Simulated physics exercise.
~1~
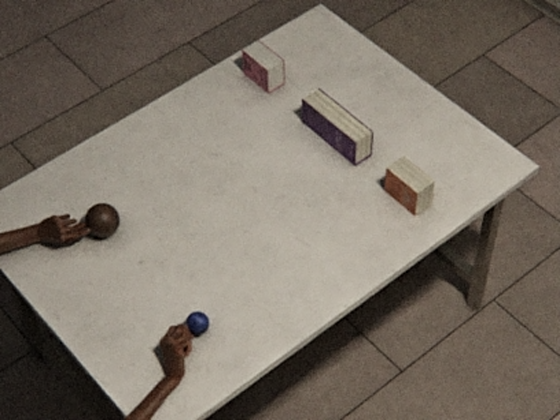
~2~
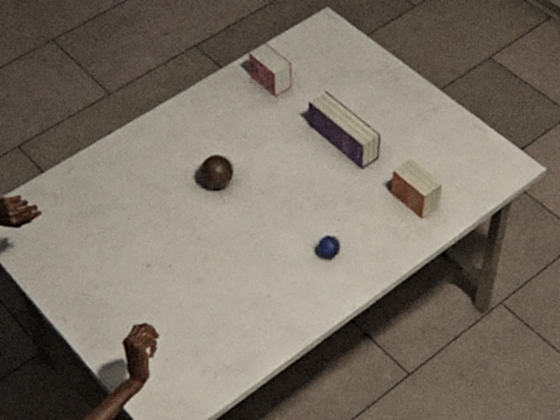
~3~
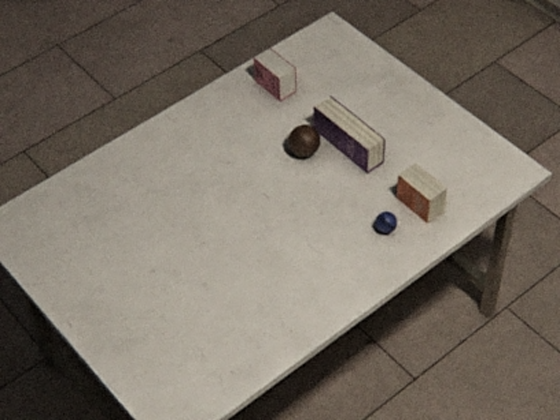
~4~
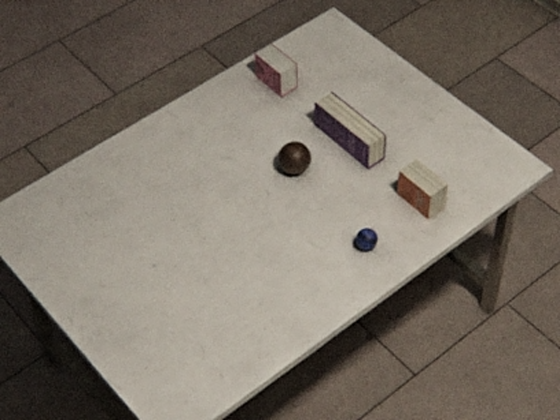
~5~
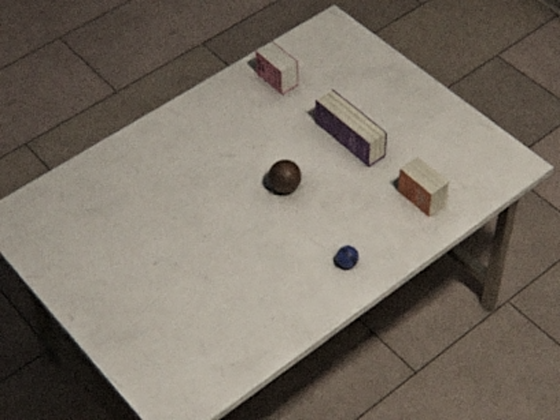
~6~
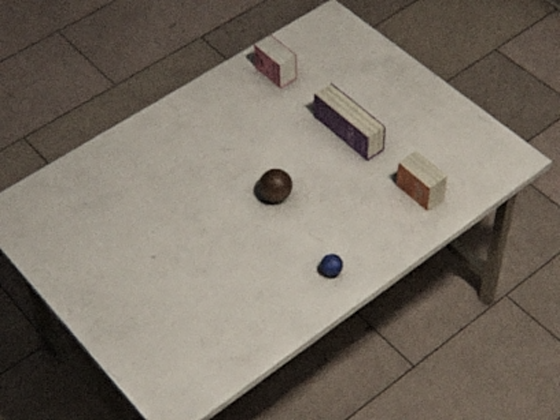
Two balls roll from a person's hands toward upright books, then both bounce back.
